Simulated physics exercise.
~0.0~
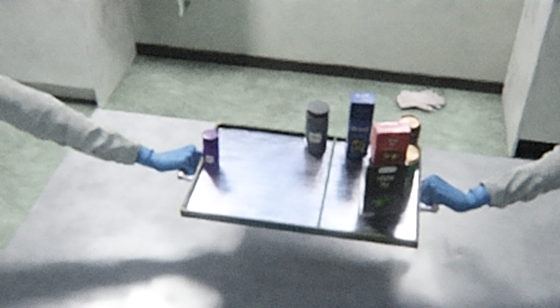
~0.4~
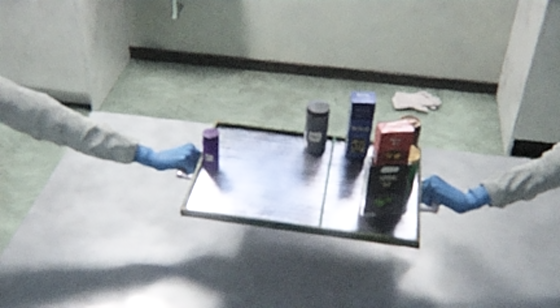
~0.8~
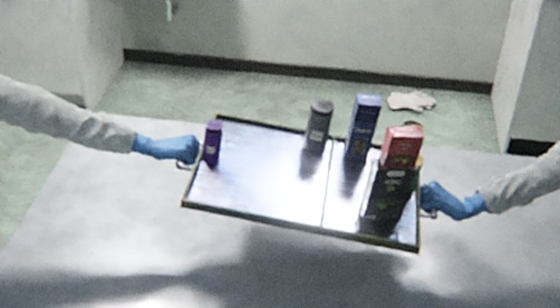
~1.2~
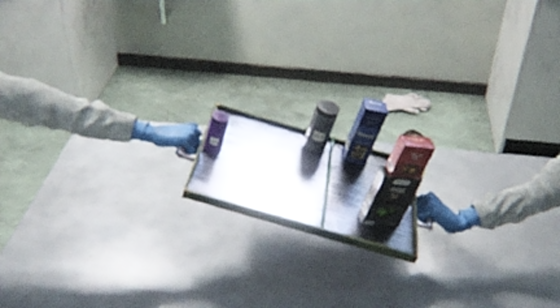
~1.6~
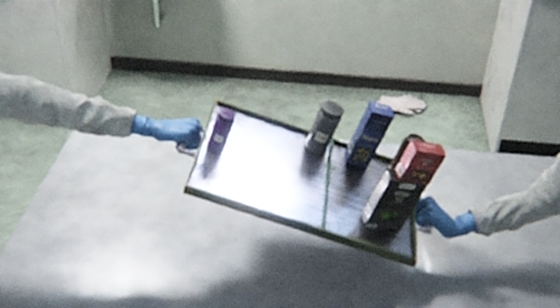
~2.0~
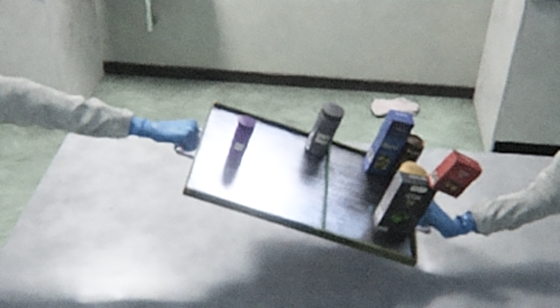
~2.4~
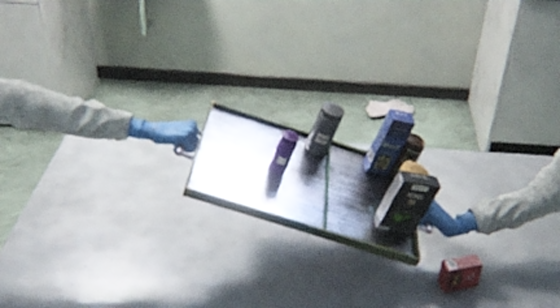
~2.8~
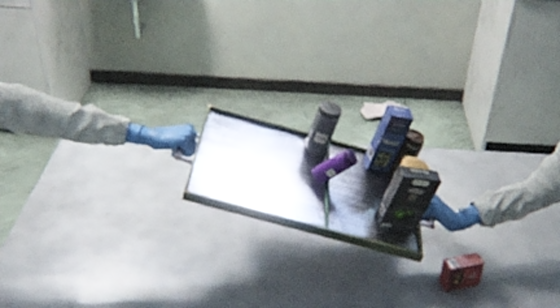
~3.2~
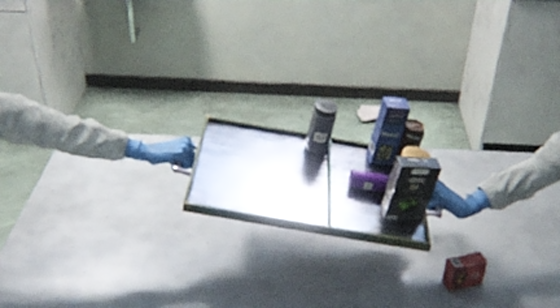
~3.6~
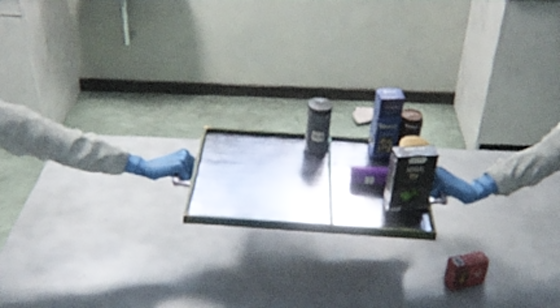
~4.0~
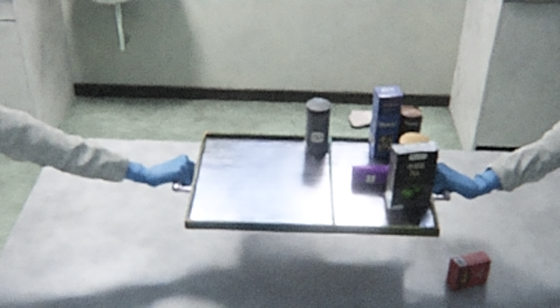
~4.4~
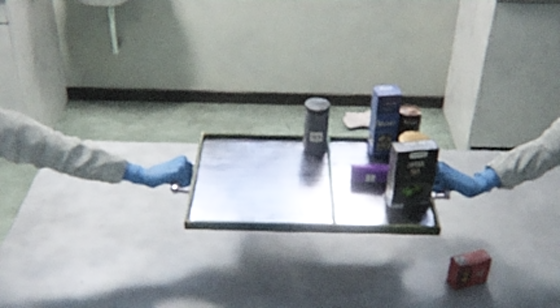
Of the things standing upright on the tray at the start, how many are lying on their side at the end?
Two of them end up on their side. The purple shaker lies on the tray and the red packet lies on the table.
